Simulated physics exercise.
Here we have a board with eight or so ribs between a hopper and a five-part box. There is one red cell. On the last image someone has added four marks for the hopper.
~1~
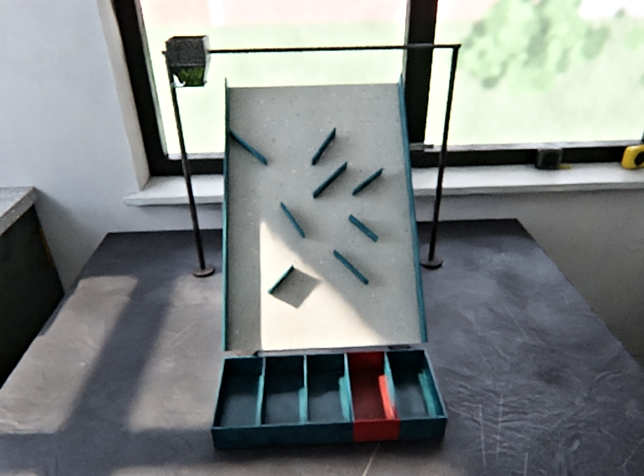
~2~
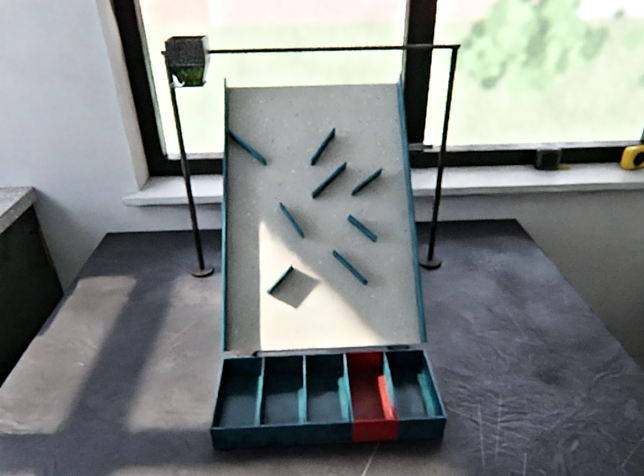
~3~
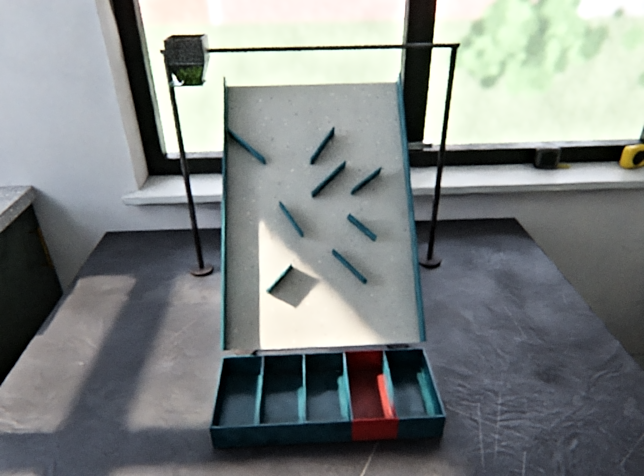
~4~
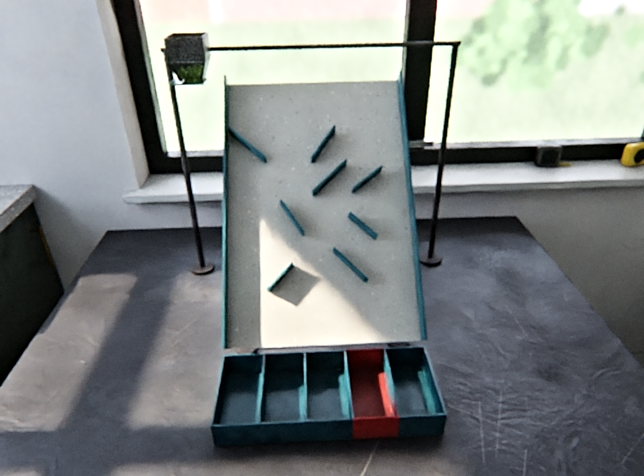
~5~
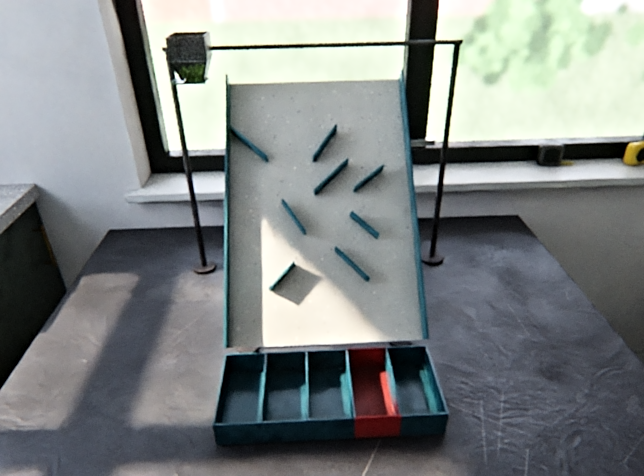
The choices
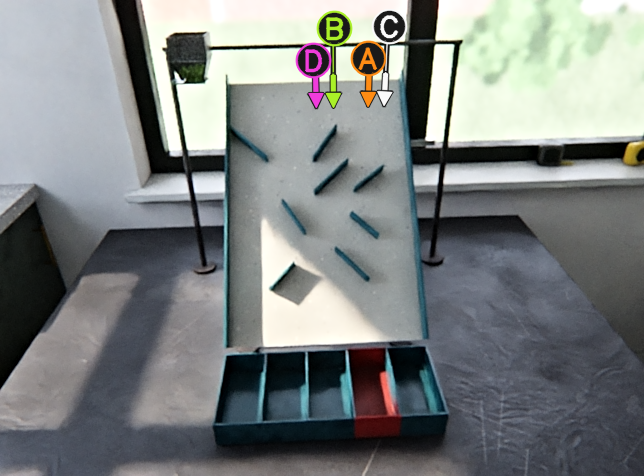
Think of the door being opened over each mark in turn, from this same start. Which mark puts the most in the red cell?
D is best.
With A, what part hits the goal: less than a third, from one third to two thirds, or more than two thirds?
It is less than a third.
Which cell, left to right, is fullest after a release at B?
The third from the left.
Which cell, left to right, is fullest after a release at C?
It is the fifth one.
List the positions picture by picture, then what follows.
The first picture shows hopper (193, 75), dried peas, door shut.
The second picture shows ribs (228, 129) to (265, 160), (312, 160) to (335, 128), (313, 194) to (346, 162).
The third picture shows ribs (353, 190) to (381, 167), (280, 202) to (302, 233), (349, 214) to (377, 238).
The fourth picture shows ribs (267, 290) to (293, 262), (334, 248) to (368, 280).
The fifth picture shows red cell (378, 425), number 4 of 5 from the left.
On the marked copy, mark A meets the board at (368, 101); mark B meets the board at (333, 102); mark C meets the board at (384, 100); mark D meets the board at (316, 102).
Choosing A, about a tenth in the red cell, the larger part in other cells, about a tenth outside the box.
Choosing B, about a tenth in the red cell, the larger part in other cells, about a tenth outside the box.
Choosing C, just a few in the red cell, the larger part in other cells, about a tenth outside the box.
Choosing D, roughly a third in the red cell, roughly half in other cells, roughly a quarter outside the box.
